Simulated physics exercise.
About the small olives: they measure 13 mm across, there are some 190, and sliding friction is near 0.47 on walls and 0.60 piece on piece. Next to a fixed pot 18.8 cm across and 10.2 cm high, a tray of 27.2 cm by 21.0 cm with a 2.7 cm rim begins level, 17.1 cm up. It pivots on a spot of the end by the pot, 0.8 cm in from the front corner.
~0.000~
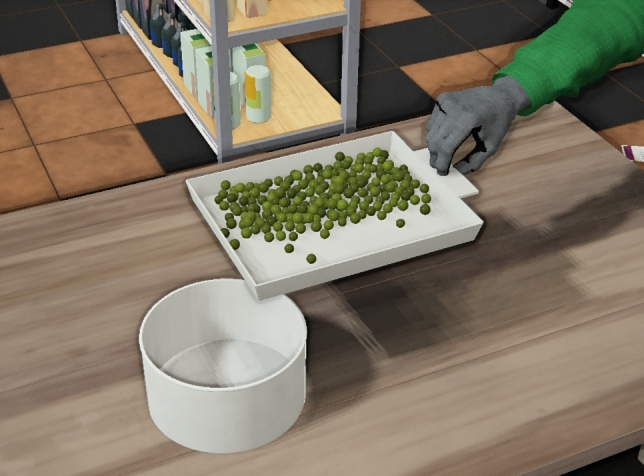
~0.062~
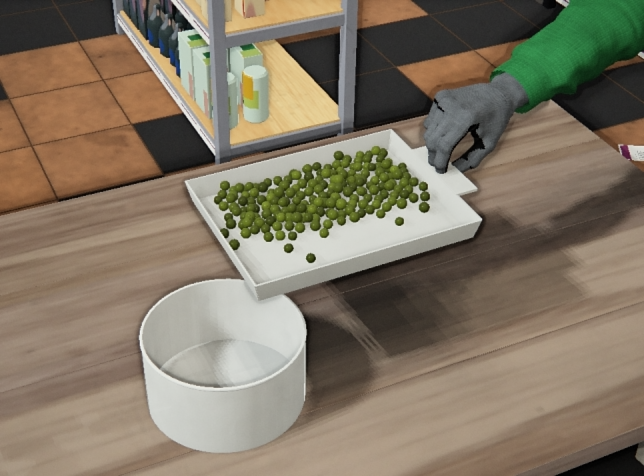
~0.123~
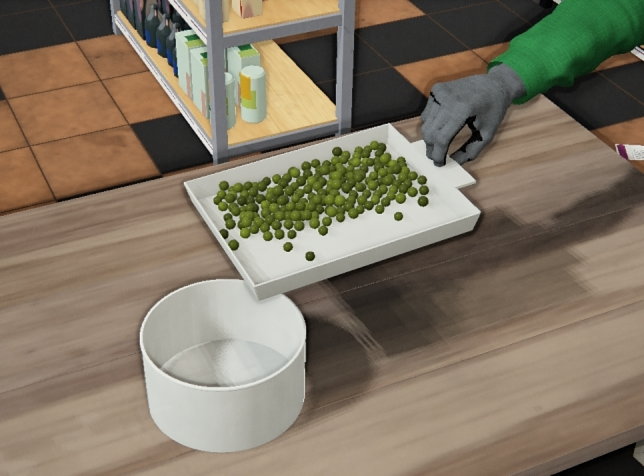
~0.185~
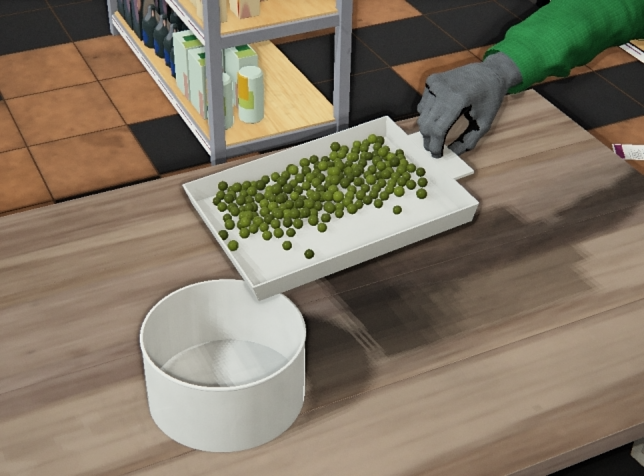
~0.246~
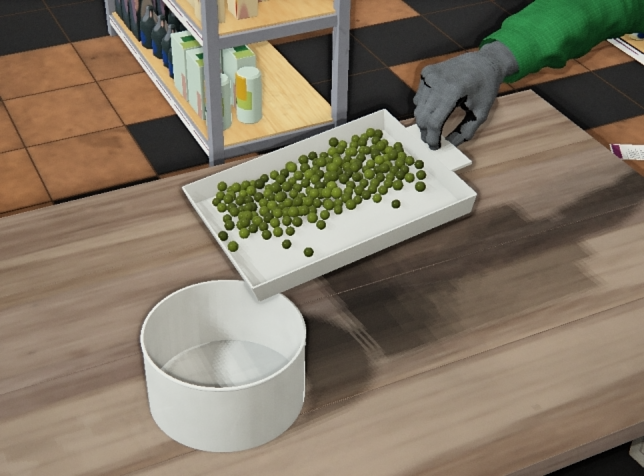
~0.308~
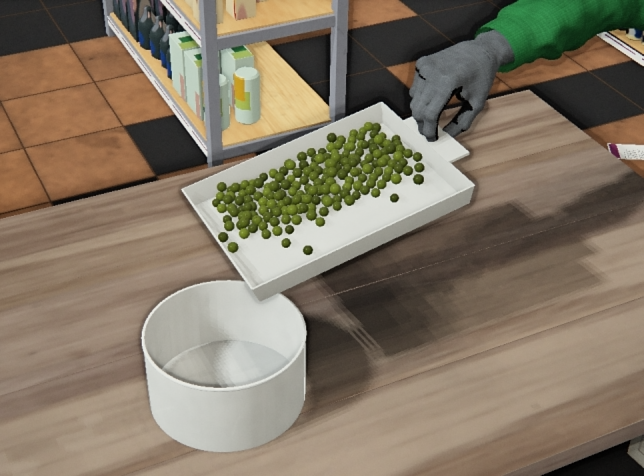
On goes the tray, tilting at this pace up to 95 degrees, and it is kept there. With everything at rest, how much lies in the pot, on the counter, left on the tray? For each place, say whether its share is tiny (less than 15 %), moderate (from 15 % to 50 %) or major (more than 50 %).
Shares - pot: Moderate, counter: Major, tray: Tiny.
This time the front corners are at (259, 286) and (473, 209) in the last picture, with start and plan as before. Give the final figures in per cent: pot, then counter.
Split: Pot = 25, counter = 75.
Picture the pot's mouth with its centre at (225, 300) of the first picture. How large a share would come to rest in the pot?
Some 65 per cent.
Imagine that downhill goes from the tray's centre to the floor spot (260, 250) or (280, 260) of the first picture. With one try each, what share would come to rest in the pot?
Approximately 70 percent, then 75 percent.
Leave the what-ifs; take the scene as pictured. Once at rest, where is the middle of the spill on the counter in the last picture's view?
I'd put it near (148, 323).
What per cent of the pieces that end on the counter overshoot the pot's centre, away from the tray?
I'd put it close to 80 per cent.
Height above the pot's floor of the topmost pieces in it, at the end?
Some 2.5 cm above the floor.
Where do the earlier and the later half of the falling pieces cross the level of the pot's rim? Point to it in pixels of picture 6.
The first half passes near (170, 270) and the second half near (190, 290).
Then, at 1.14 s, tilt 51 degrees; the tray holds 100 %, the pot 0 %.
After 1.69 s, tilt 76 degrees; the tray holds 95 %, the pot 0 %.
After 2.30 s, tilt 95 degrees; the tray holds 15 %, the pot 30 %.
By 3.1 s all is still; pot 40 %, counter 60 %, tray 0 %.
